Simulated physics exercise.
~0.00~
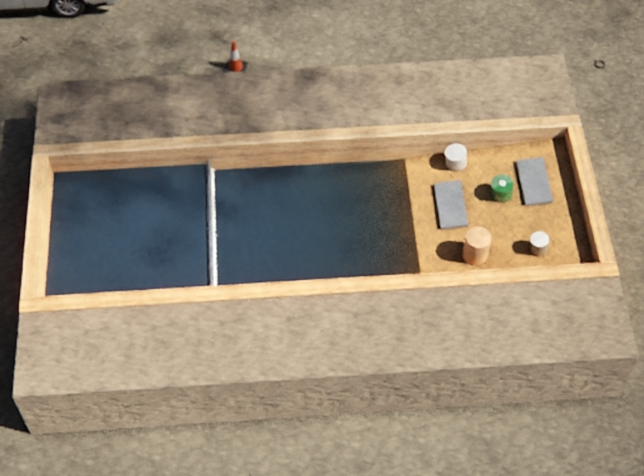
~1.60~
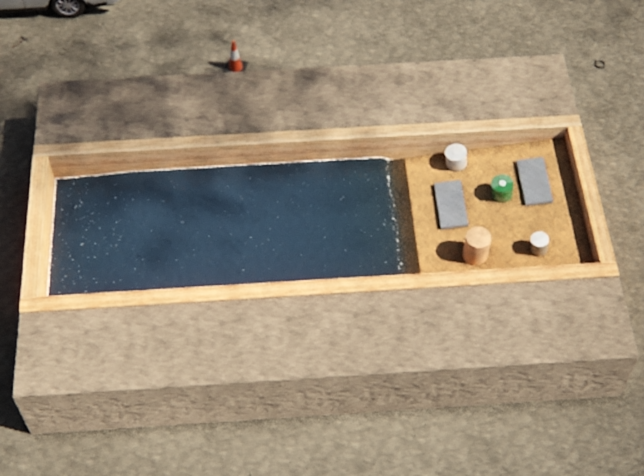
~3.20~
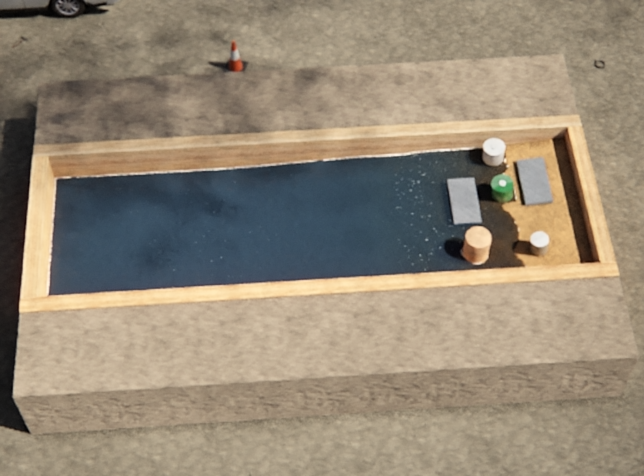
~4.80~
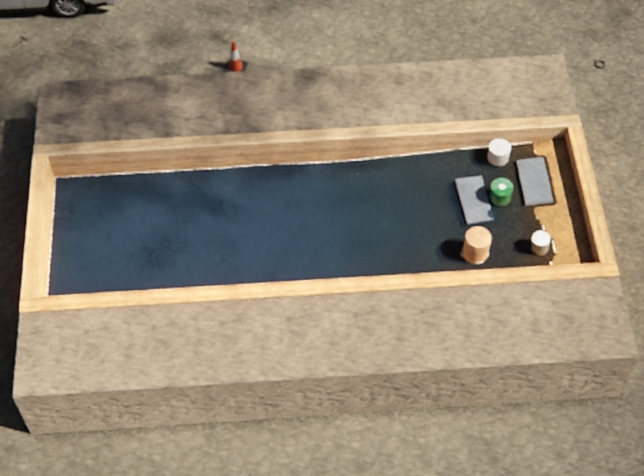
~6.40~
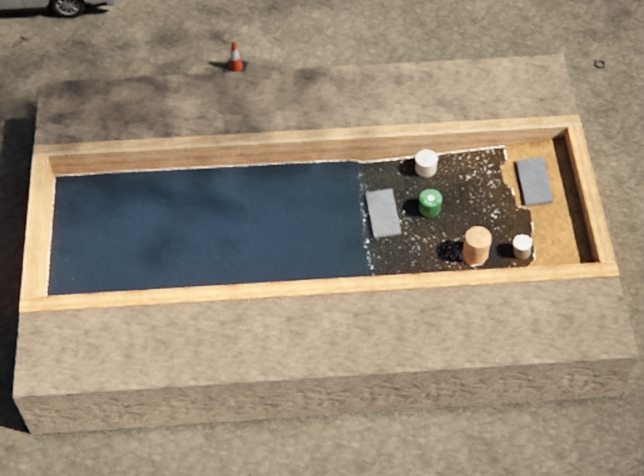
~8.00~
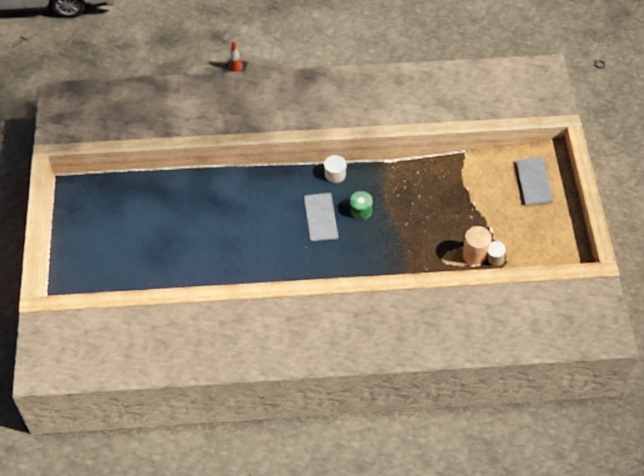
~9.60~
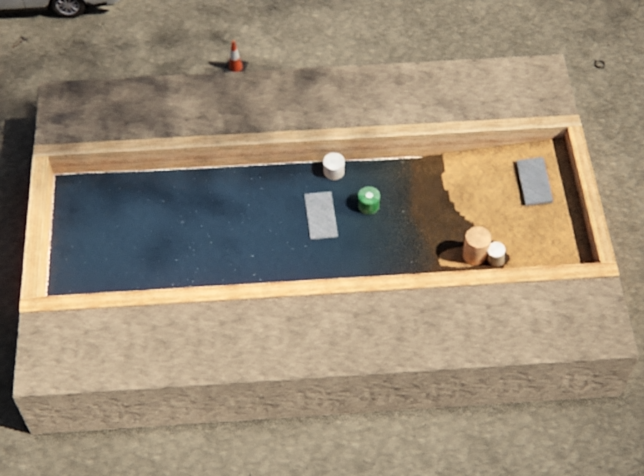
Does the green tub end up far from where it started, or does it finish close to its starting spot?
It ends up far from where it started. The water drawing back carries it well to the left.
